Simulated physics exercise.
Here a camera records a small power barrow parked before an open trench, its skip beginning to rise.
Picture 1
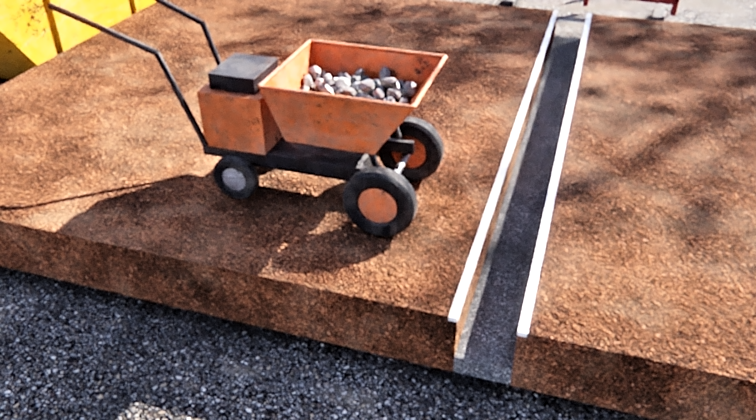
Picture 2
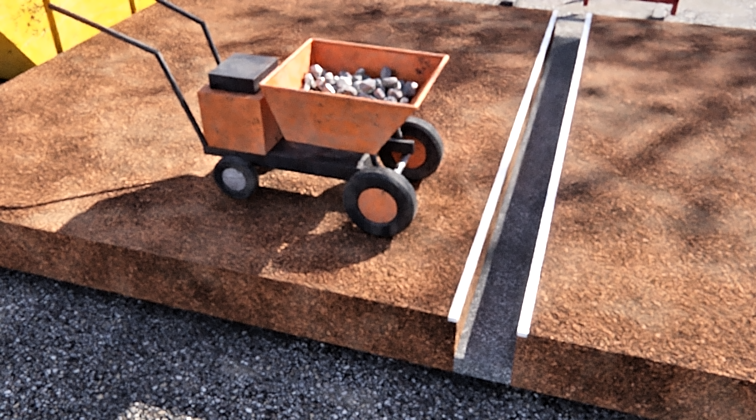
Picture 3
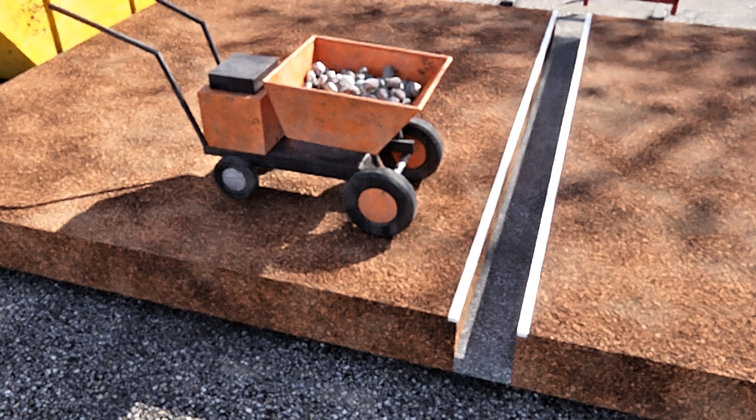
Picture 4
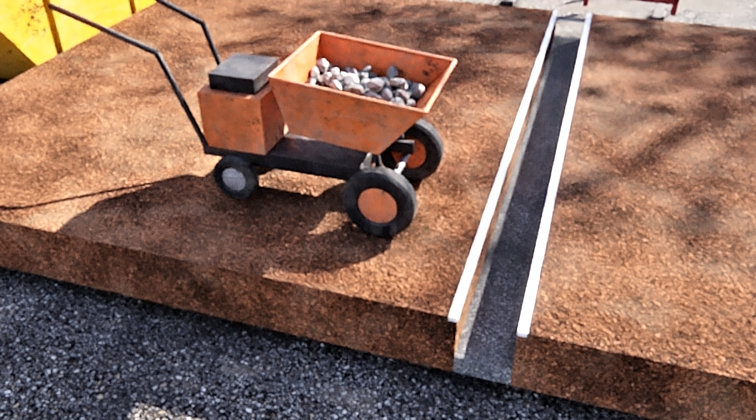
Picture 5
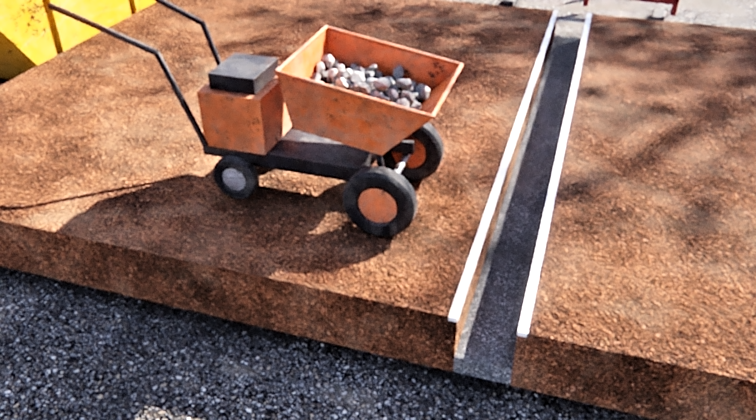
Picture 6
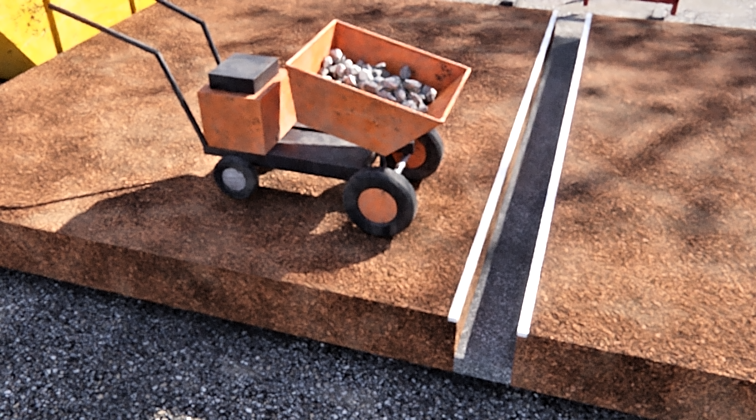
An orange skip full of rounded stones rose at its back and tilted slightly toward the right on a small four-wheeled barrow, which stayed parked beside a narrow, metal-edged trench.
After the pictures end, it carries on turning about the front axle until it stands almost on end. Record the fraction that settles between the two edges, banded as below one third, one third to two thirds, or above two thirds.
Fraction between edges: Above two thirds.
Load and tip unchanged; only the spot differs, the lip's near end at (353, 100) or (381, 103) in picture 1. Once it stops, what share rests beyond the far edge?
In order, close to 0 and 0 in a hundred.
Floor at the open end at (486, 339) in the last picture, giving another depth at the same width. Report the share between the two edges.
Something like 70 %.
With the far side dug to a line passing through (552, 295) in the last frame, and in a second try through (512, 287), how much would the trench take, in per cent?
The first try comes out at 100 percent and the second at 60 percent.
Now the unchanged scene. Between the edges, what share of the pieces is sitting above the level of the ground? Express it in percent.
Estimate: Near 0 per cent.
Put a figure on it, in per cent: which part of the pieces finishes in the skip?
Roughly 0 per cent.
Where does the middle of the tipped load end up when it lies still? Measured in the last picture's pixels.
At about (516, 250).
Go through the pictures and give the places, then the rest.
Lip of the skip (413, 108), level; top of the load (356, 88), broken stones; first edge of the trench (466, 278); far edge (531, 290), the trench under half as wide as the skip, and about as deep as wide, in the first frame.
Lip of the skip (414, 108), level; top of the load (344, 84), in the second frame.
Lip of the skip (418, 110), tipped barely; top of the load (347, 82), in the third frame.
Lip of the skip (424, 113), tipped barely; top of the load (339, 87), in the fourth frame.
Lip of the skip (432, 117), tipped a little; top of the load (345, 84), in the fifth frame.
Lip of the skip (441, 123), tipped a little; top of the load (351, 72); first edge of the trench (466, 278); far edge (531, 290), in the sixth frame.
Just after the last frame, skip tipped steeply; every one in the skip.
A moment on, skip tipped right over; almost all in the skip; about a tenth in or heaped over the trench; just a few beyond it.
Further on, skip tipped right over; roughly a quarter in the skip; roughly two thirds in or heaped over the trench; about a tenth beyond it.
When it is over, skip tipped right over; the larger part in or heaped over the trench; about a tenth beyond it.
